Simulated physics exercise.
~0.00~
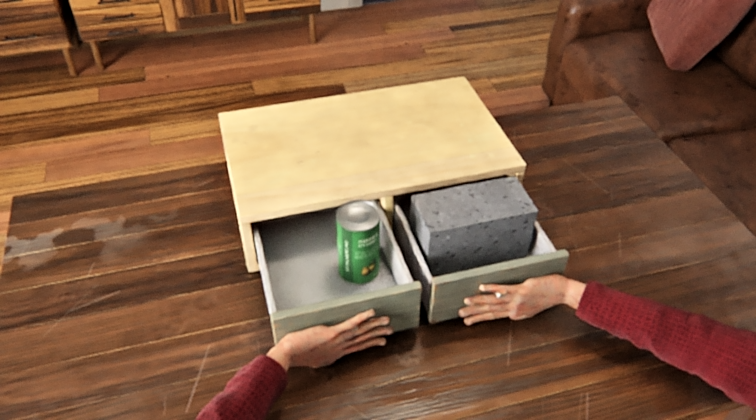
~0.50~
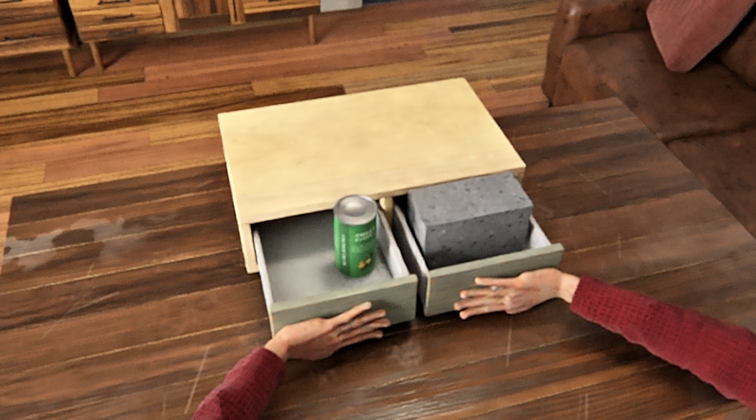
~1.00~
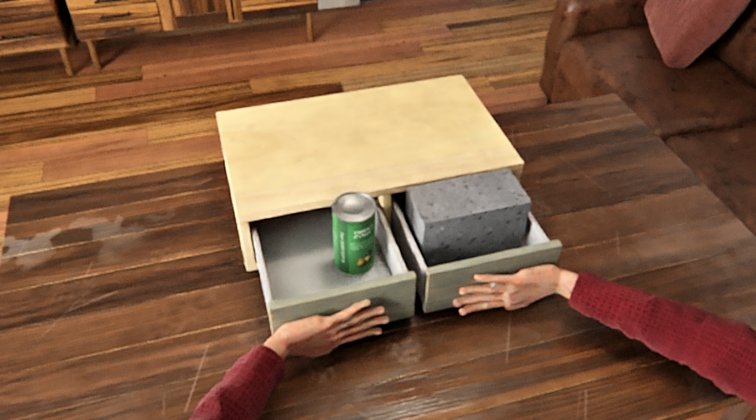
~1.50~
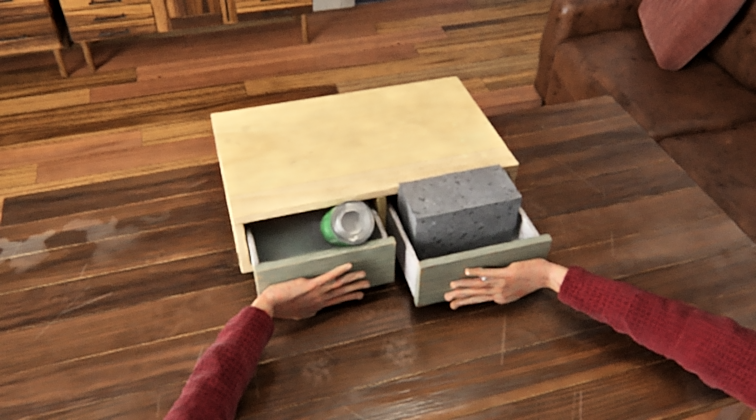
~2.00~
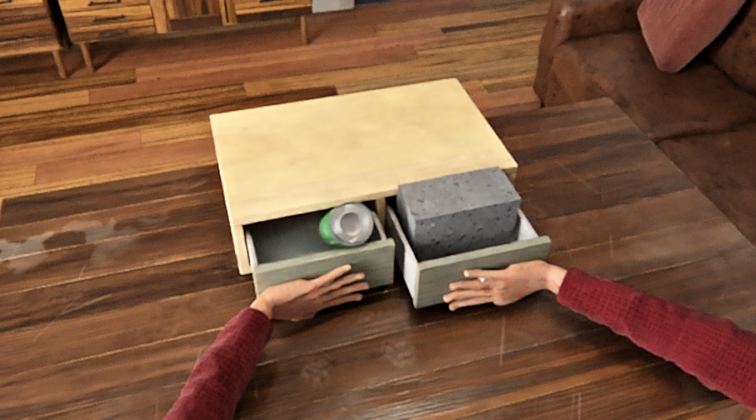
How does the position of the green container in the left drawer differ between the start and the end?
At the start the green container stands upright in the left drawer, and by the end it is leaning over.
